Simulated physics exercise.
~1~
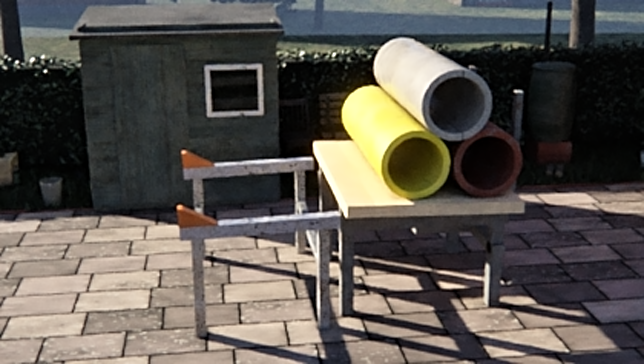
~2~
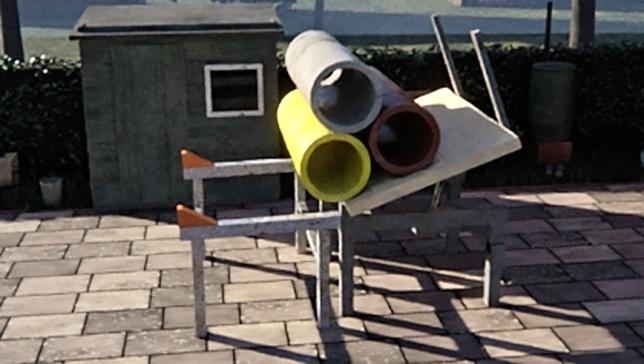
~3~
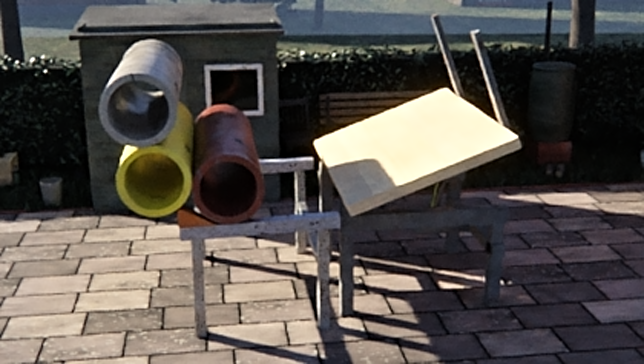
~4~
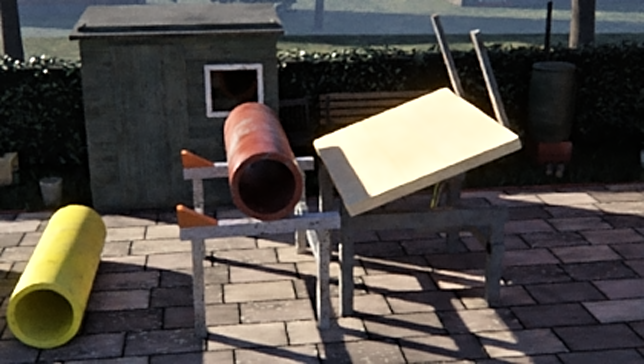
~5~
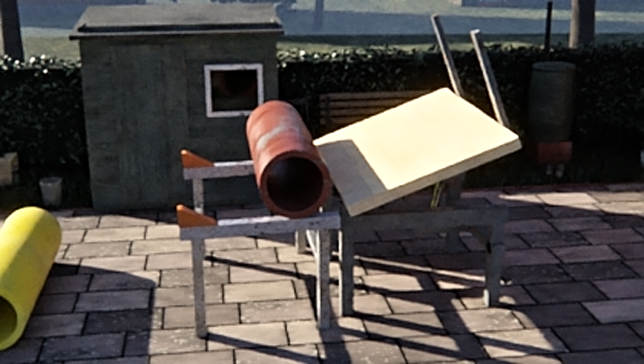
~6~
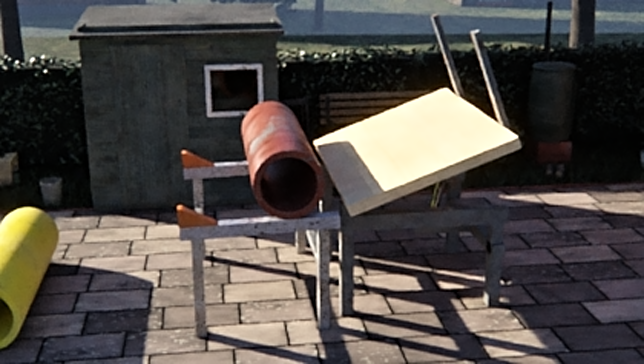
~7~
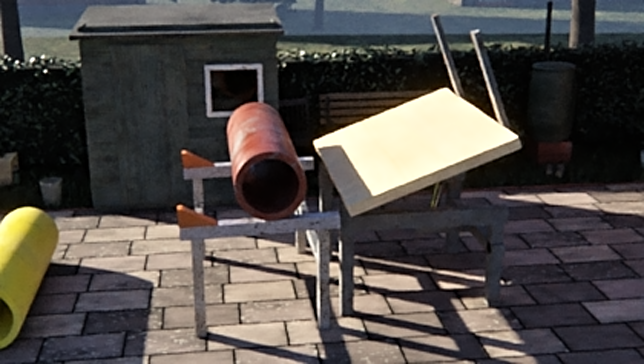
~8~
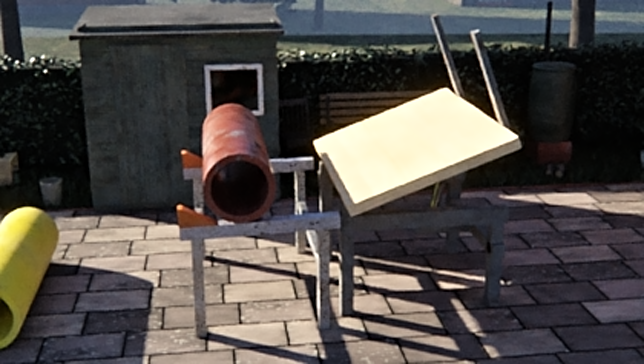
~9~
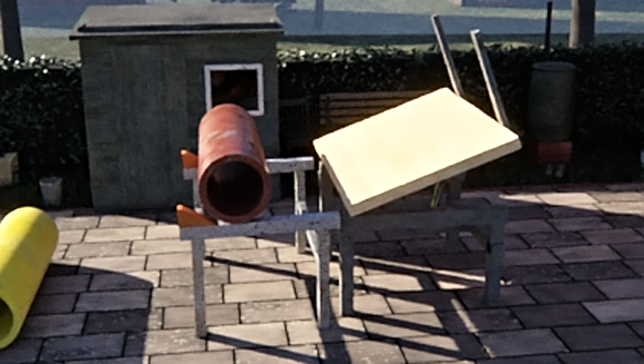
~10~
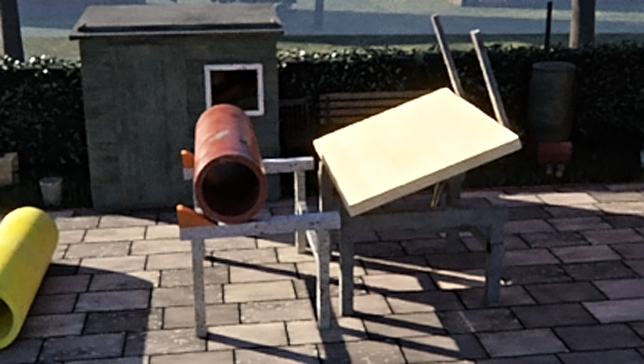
The clip opens on a paved yard, where a grey pipe rests on top of a yellow one and a reddish-brown one on a flat table beside a low rack. The table's right side tilts up, and all three roll left onto the rack, still bunched together. At the far end, the yellow pipe goes over the orange-tipped stop with the grey one above it. The yellow pipe lands on the paving and rolls to the left edge of the view, while the grey one is gone from sight. The reddish pipe rolls back toward the tilted table, then left again, ending beside the stop.
